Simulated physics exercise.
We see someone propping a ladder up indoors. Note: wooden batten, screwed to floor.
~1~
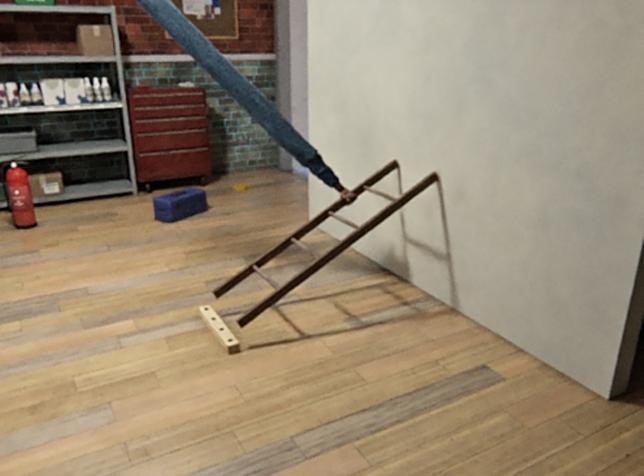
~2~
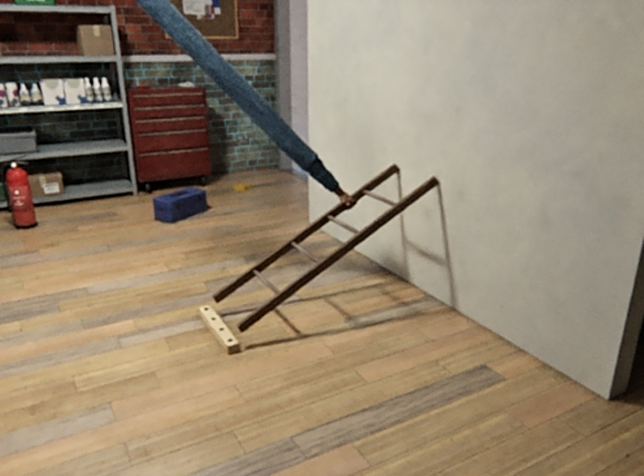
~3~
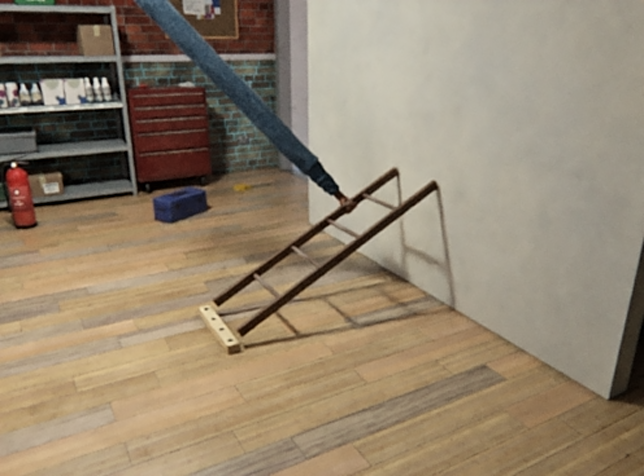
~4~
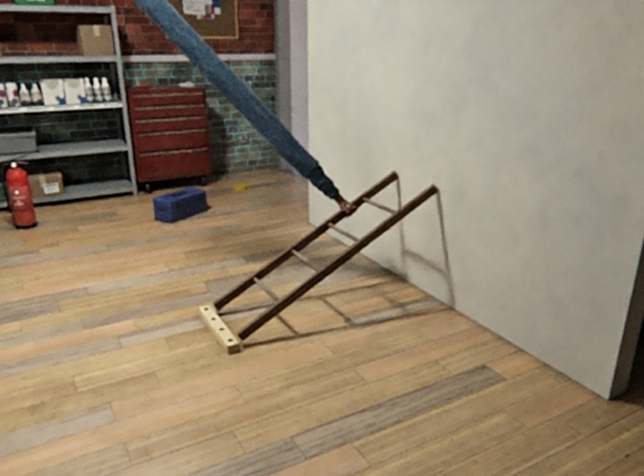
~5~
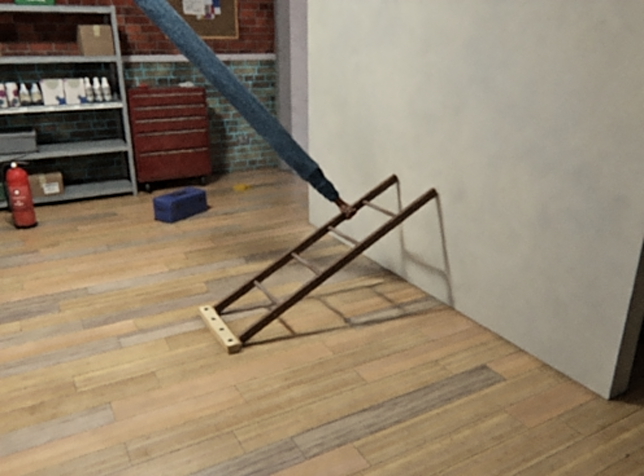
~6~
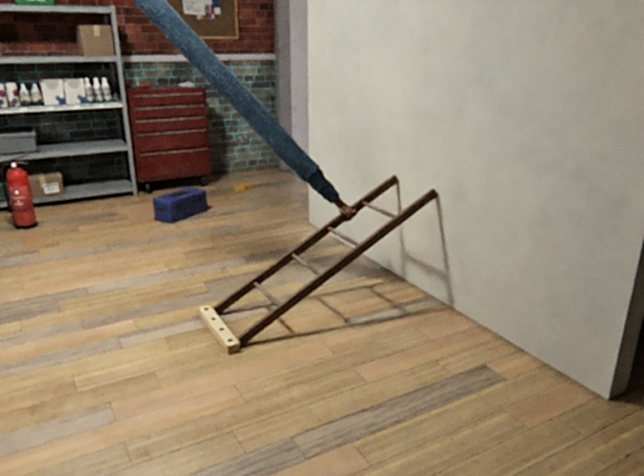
A brown ladder leaning toward a pale wall, its feet against a wooden batten, as a blue-sleeved arm lowers it slightly.
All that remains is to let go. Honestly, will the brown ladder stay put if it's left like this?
Yes, it holds.
Then, 0.12 s later than the last frame, brown ladder moving near (326, 252).
When it is over, the brown ladder stays up, near (326, 252).
